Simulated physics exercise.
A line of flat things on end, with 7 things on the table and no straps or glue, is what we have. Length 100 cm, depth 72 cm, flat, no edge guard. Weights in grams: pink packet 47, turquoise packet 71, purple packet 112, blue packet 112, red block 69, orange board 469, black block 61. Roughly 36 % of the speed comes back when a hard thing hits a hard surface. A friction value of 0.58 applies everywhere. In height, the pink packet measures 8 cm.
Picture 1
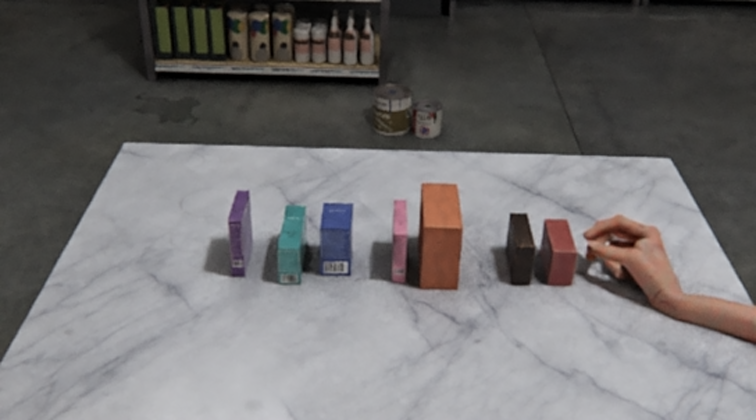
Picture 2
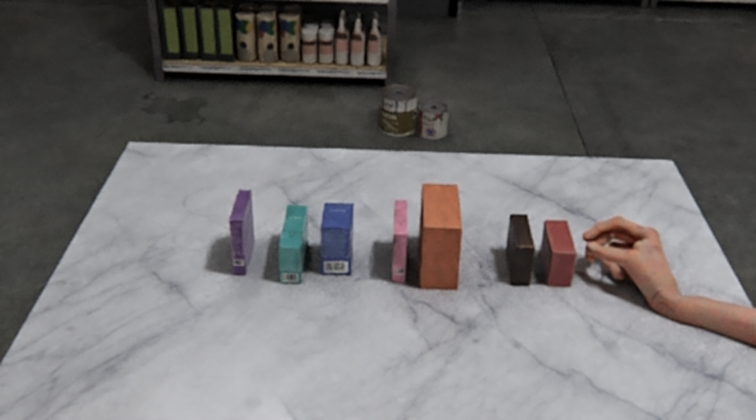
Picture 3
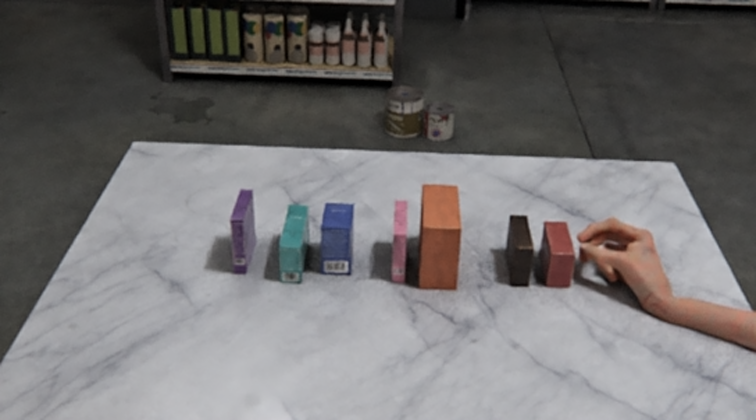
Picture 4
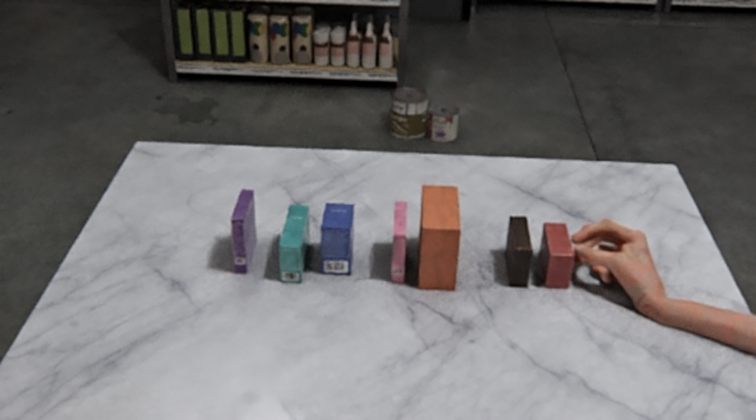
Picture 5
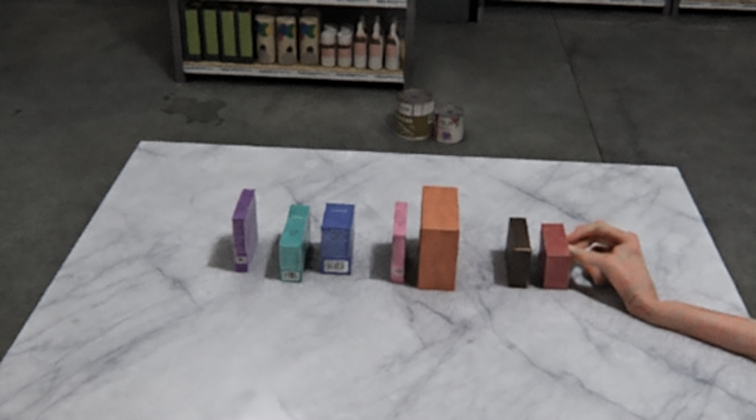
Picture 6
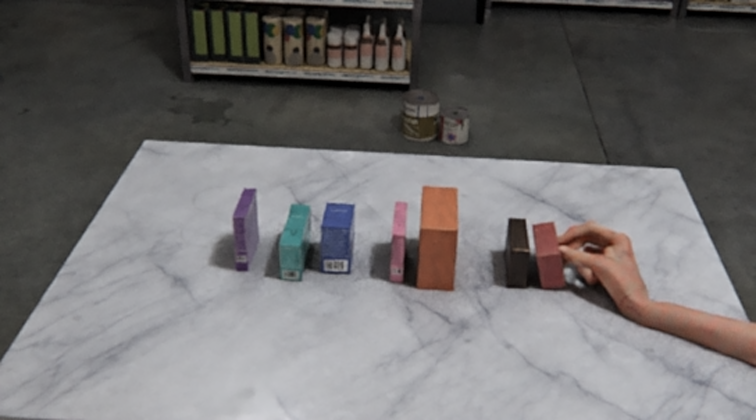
On a marble tabletop with store shelves and cans behind it, a hand at the right moves left to the red block at the end of a row of seven upright items and pushes it, tilting it leftward toward the black block.
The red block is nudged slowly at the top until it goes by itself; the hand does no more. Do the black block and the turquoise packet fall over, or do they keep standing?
Result: The black block tumbles; the turquoise packet doesn't fall.
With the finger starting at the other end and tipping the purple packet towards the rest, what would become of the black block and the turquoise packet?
The black block remains standing, and the turquoise packet remains standing.
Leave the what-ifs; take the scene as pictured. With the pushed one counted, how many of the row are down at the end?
The count is 2.
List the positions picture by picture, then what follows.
Black block (520, 249); turquoise packet (293, 244), in the first frame.
Orange board (439, 236); pink packet (400, 241), in the second frame.
Blue packet (338, 239); orange board (439, 236), in the third frame.
Pink packet (399, 242); blue packet (338, 239), in the fourth frame.
Red block 4° over; orange board (438, 238); pink packet (399, 242), in the fifth frame.
Red block 15° over; black block (517, 253); turquoise packet (296, 242), in the sixth frame.
Then, 0.20 s on from there, red block 45° over; black block 30° off upright near (504, 251).
Then, 0.30 s on from there, red block 55° over; black block on its side near (485, 259).
Then, 0.60 s on from there, red block 63° over; black block on its side near (477, 262).
Then, 1.40 s on from there, red block 62° over; black block on its side near (476, 262).
In the end, toppled on the table, black block; the other 4 under 5 cm from the start. At the end, from the last picture's camera, black block near (476, 262), turquoise packet near (296, 241).
